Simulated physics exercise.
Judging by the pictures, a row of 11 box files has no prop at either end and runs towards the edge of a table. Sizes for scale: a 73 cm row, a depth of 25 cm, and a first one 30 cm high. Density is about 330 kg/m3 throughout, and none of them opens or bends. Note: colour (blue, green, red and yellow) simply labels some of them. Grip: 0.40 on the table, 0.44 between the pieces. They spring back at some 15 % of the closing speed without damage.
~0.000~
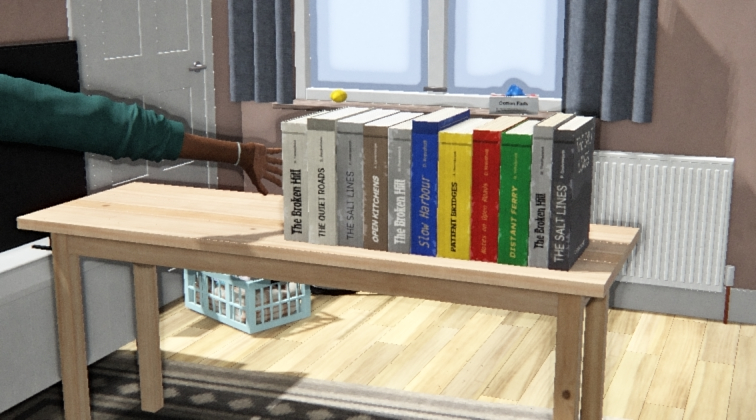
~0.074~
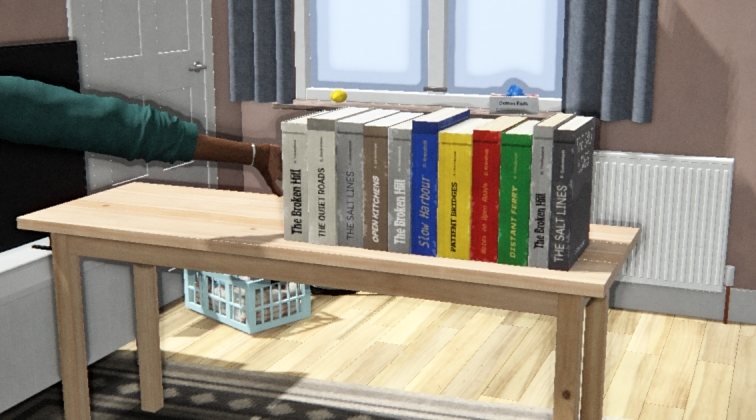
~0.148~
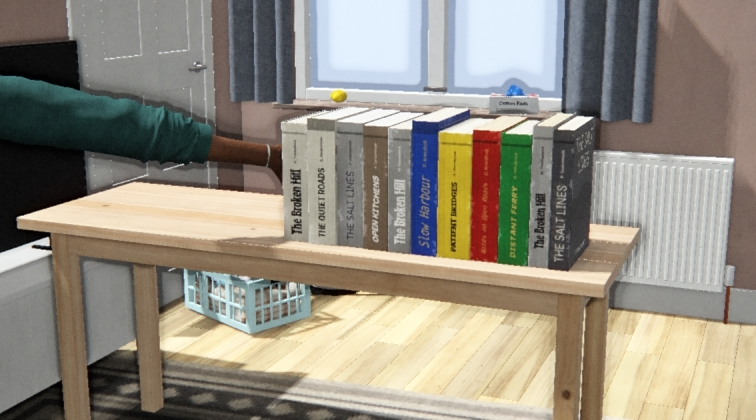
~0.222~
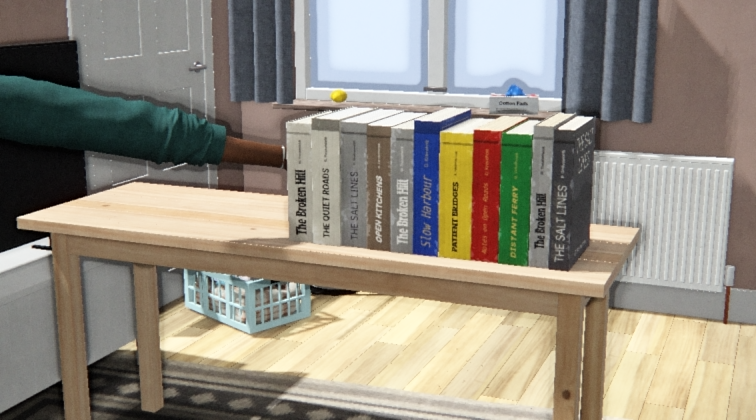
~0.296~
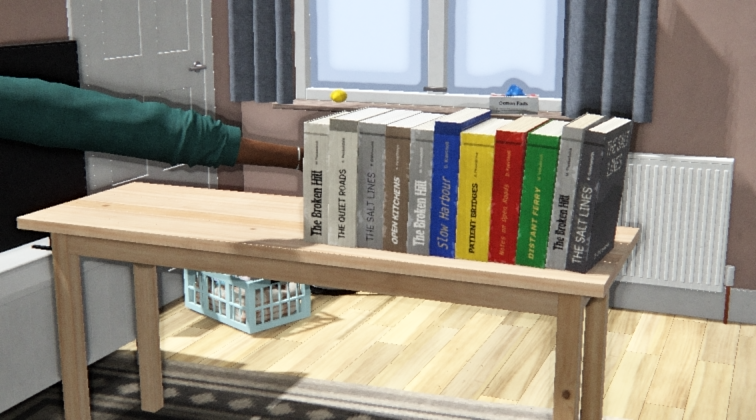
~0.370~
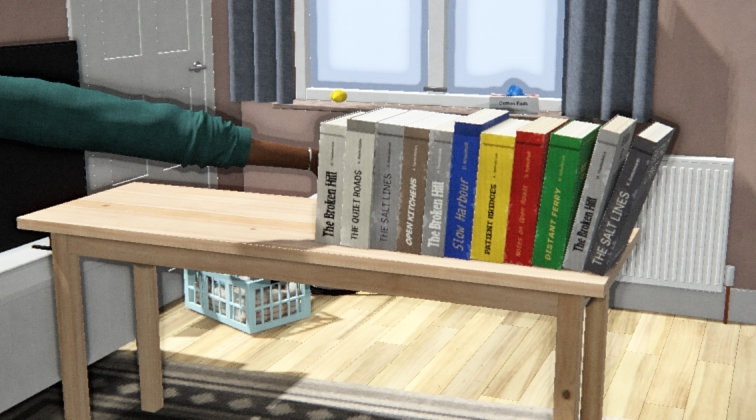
A row of upright book-like files, pale and grey at the left, then blue, yellow, red, green and grey, stands on a light wooden table, seen from the front in a room with a window, radiator and blue basket. A hand in a teal sleeve reaches in from the left and pushes the near end. The whole row slides right, its right-hand files leaning rightward at the table's edge, while the camera stays still.
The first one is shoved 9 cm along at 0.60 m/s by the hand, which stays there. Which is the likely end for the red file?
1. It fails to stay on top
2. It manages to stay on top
It fails to stay on top.
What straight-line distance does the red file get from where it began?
I'd estimate near 85 cm.
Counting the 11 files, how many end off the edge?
Count: 4.
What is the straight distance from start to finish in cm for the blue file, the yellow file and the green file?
Moved: Blue 20, yellow 30, green 90.
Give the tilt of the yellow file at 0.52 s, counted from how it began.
My estimate is close to 20°.
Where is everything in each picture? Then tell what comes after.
In the first picture (we follow the side turned to the camera), hand (254, 160) 12 cm from the first; red file (485, 197); yellow file (454, 197); green file (514, 201); no piece has moved.
In the second picture, hand (269, 161) 8 cm from the first; red file (485, 197).
In the third picture, hand 31 mm from the first; red file (485, 197).
In the fourth picture, hand 13 mm in; red file (486, 197).
In the fifth picture, hand 58 mm in; red file (506, 198) displaced 49 mm; green file (536, 202) tipped 4°; steepest lean 6°, the file at (610, 195); 11 stirred so far.
In the sixth picture, hand 9 cm in, stopped; red file (524, 200) tipped 4°; green file (556, 203) tipped 6°; blue file (462, 192) tipped 4°; steepest lean 18°, the file at (640, 200); 11 stirred so far.
Around 0.52 s, none of the 11 files off the edge, 11 disturbed; red file tipped 18°; green file tipped 20°.
Around 0.82 s, 2 of the 11 files off the edge; red file tipped 42°; green file on its side.
Around 1.32 s, 4 of the 11 files off the edge; red file on its side; green file on its side.
Finally (2.1 s), 4 of the 11 files off the edge; red file on its side; green file on its side; yellow file on its side.
